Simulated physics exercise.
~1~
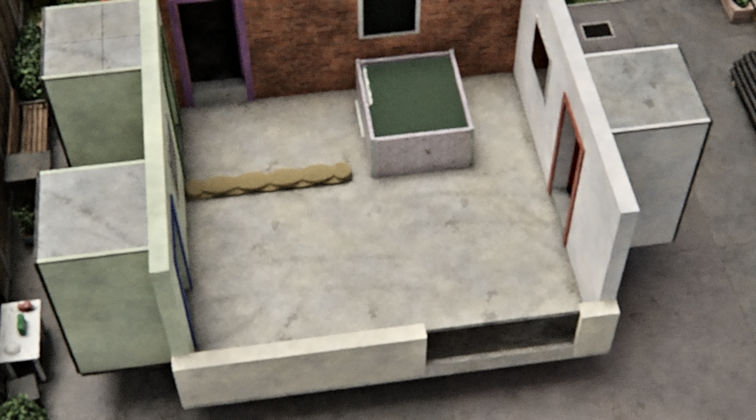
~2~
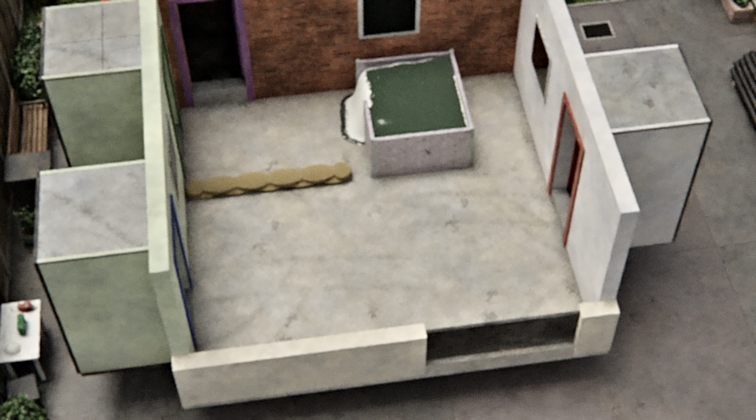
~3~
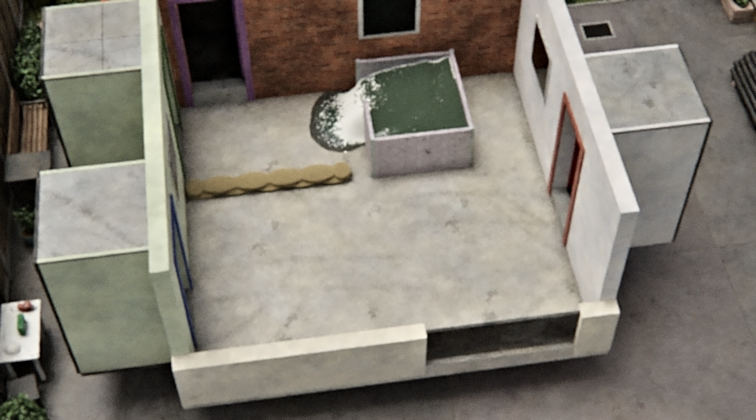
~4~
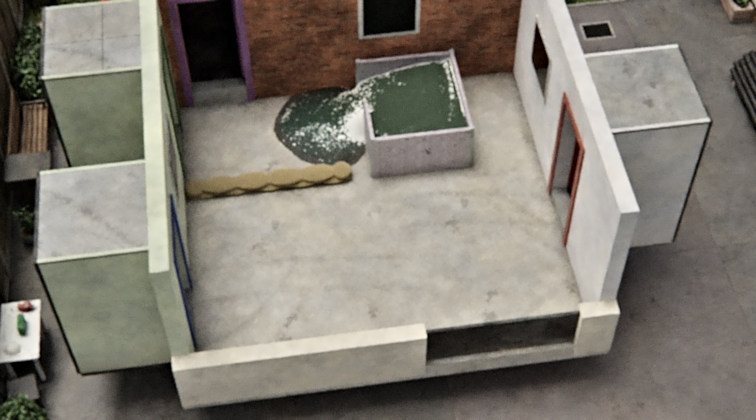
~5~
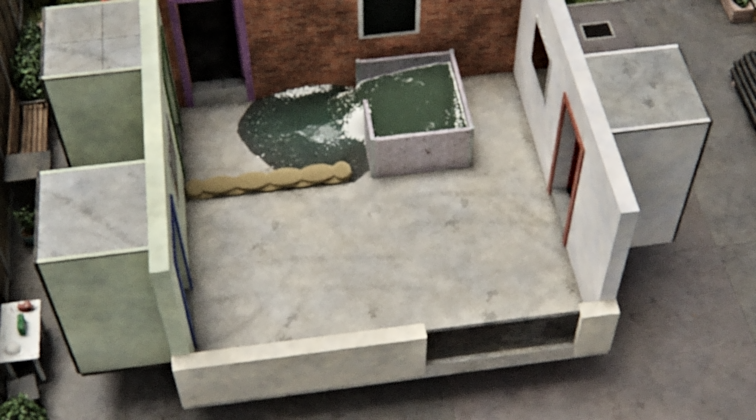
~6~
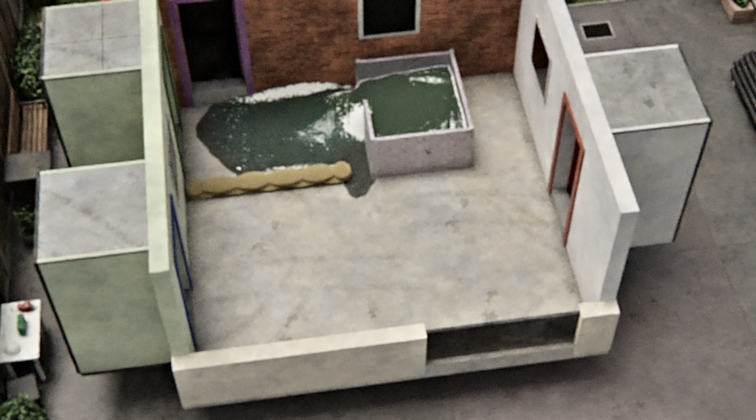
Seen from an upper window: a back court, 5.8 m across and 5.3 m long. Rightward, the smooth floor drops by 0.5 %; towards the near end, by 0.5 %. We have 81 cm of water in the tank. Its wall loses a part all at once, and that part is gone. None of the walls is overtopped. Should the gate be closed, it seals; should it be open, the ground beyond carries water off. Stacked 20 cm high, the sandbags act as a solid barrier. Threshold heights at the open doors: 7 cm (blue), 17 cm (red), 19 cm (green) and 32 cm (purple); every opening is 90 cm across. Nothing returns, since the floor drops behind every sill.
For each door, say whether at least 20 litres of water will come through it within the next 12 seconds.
As I see it, the blue door is going to fall short of the limit; the red door is going to fall short of the limit; the green door is going to top the limit; the purple door is going to fall short of the limit.
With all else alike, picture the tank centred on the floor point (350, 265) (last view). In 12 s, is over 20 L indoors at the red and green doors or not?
Lab note: Red door limit not exceeded; green door limit not exceeded.
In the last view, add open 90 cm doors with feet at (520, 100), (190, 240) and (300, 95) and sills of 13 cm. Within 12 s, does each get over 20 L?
In sequence the answers are less than that, less than that and more than that.
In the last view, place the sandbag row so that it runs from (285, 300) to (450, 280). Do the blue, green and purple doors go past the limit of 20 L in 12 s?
Then, at the blue door it's exceeded, at the green door it's exceeded, at the purple door it's not exceeded.
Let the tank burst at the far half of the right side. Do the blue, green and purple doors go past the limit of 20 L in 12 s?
Then: Blue beyond it, green short of it, purple short of it.
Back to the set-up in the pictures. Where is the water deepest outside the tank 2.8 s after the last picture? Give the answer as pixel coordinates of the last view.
The spot is near (267, 109) in the last view.
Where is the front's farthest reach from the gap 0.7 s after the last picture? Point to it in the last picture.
About (188, 229) in the last view.
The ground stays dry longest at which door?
The red door is last.
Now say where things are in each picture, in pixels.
The tank at (413, 98) is whole and still, 81 cm deep, in the first picture.
Water pours out at (364, 105) and has run 0.5 m, to (355, 97); typically 9 cm deep outside, 81 cm at the tank's back, in the second picture.
Water pours out at (364, 107) and has run 0.9 m, to (318, 136); typically 12 cm deep outside, 80 cm at the tank's back, in the third picture.
The front is at (281, 134), 1.4 m from the gap at (364, 108); 1.8 m2 of floor is under water; 72 cm left at the back of the tank, in the fourth picture.
Water pours out at (364, 108) and has run 2.0 m, to (243, 125); typically 8 cm deep outside, 68 cm at the tank's back, in the fifth picture.
Water pours out at (364, 108) and has run 2.7 m, to (203, 126); typically 6 cm deep outside, 68 cm at the tank's back, in the sixth picture.
Then, 0.7 s after the last picture water covers 20 % of the floor and is deepest (51 cm) near (181, 118); blue door not reached, red door not reached, green door 37 cm at the sill, 9 L in, purple door 15 cm at the sill, 0 L in.
Then, 1.5 s after the last picture water covers 25 % of the floor and is deepest (42 cm) near (196, 183); blue door 1 cm at the sill, 0 L in, red door not reached, green door 40 cm at the sill, 115 L in, purple door 20 cm at the sill, 1 L in.
Then, 2.8 s after the last picture water covers 40 % of the floor and is deepest (36 cm) near (267, 109); blue door 3 cm at the sill, 0 L in, red door not reached, green door 28 cm at the sill, 202 L in, purple door 29 cm at the sill, 2 L in.
Then, 6.3 s after the last picture water covers 65 % of the floor and is deepest (21 cm) near (219, 181); blue door 2 cm at the sill, 0 L in, red door not reached, green door 19 cm at the sill, 234 L in, purple door 18 cm at the sill, 2 L in.
Then, 11.3 s after the last picture water covers 85 % of the floor and is deepest (14 cm) near (308, 171); blue door 4 cm at the sill, 0 L in, red door 6 cm at the sill, 0 L in, green door 12 cm at the sill, 235 L in, purple door 12 cm at the sill, 2 L in.
